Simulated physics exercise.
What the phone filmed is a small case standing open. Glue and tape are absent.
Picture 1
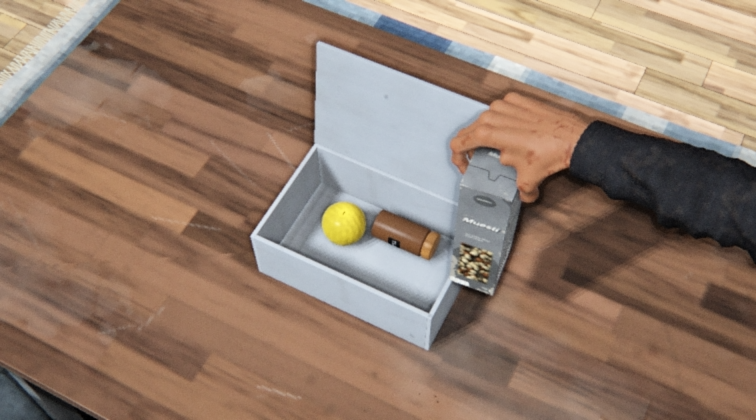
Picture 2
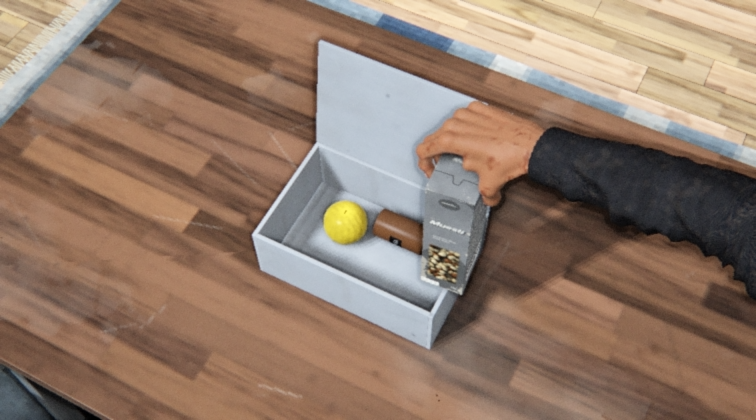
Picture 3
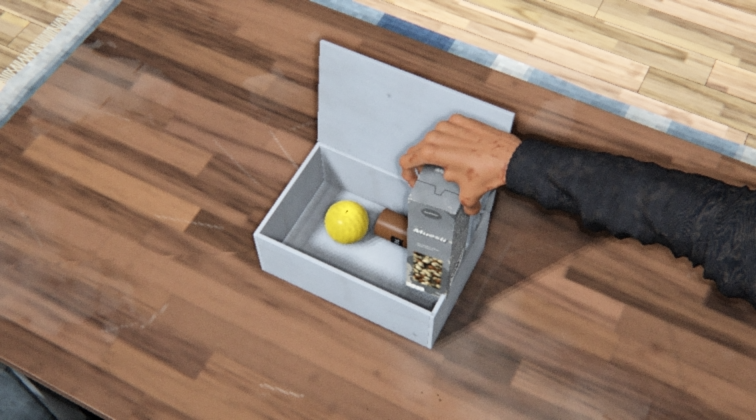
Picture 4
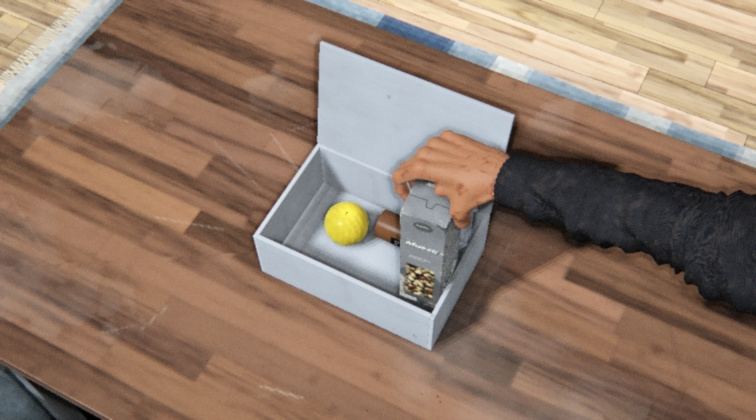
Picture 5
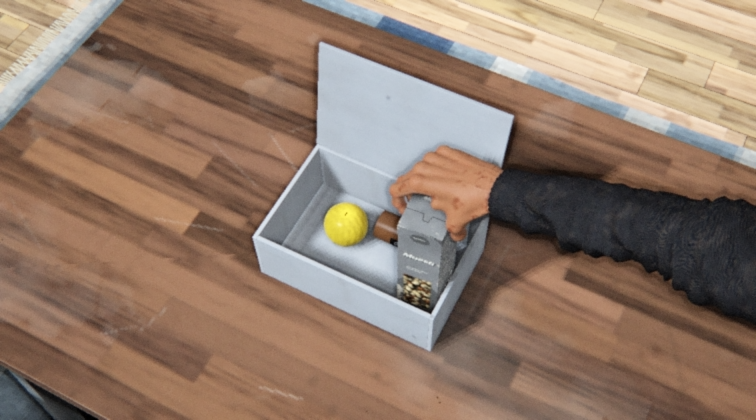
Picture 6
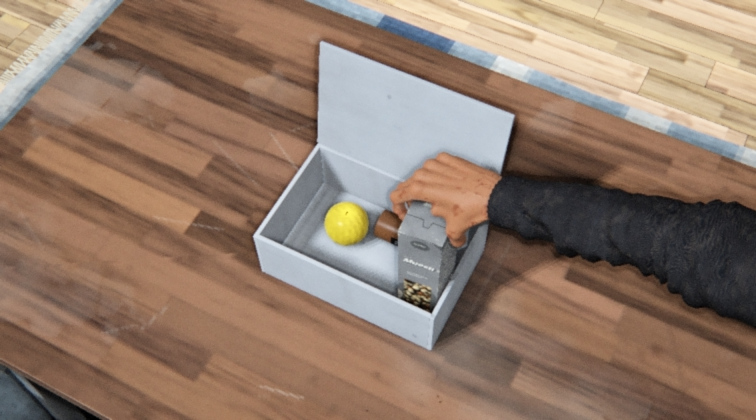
On a wooden table, a hand lowering a grey carton into an open grey case beside a yellow ball and brown shaker.
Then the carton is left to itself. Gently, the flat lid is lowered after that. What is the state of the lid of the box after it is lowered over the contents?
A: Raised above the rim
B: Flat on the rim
The answer is A.
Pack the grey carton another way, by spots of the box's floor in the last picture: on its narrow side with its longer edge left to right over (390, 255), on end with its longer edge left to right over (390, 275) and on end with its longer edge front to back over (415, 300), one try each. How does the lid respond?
Try 1: Lid goes down; try 2: Lid stays raised; try 3: Lid stays raised.
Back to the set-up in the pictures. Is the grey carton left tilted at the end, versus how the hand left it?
In the end, it keeps its orientation.
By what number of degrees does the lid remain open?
About 60°.
Then, 1.10 s on from there, lid starting down.
Then, 1.50 s on from there, lid 65° above the rim.
Then, 3.50 s on from there, lid 60° above the rim.
In the end, lid 60° above the rim; all 3 unmoved. At the end, from the last picture's camera, grey carton near (428, 258).
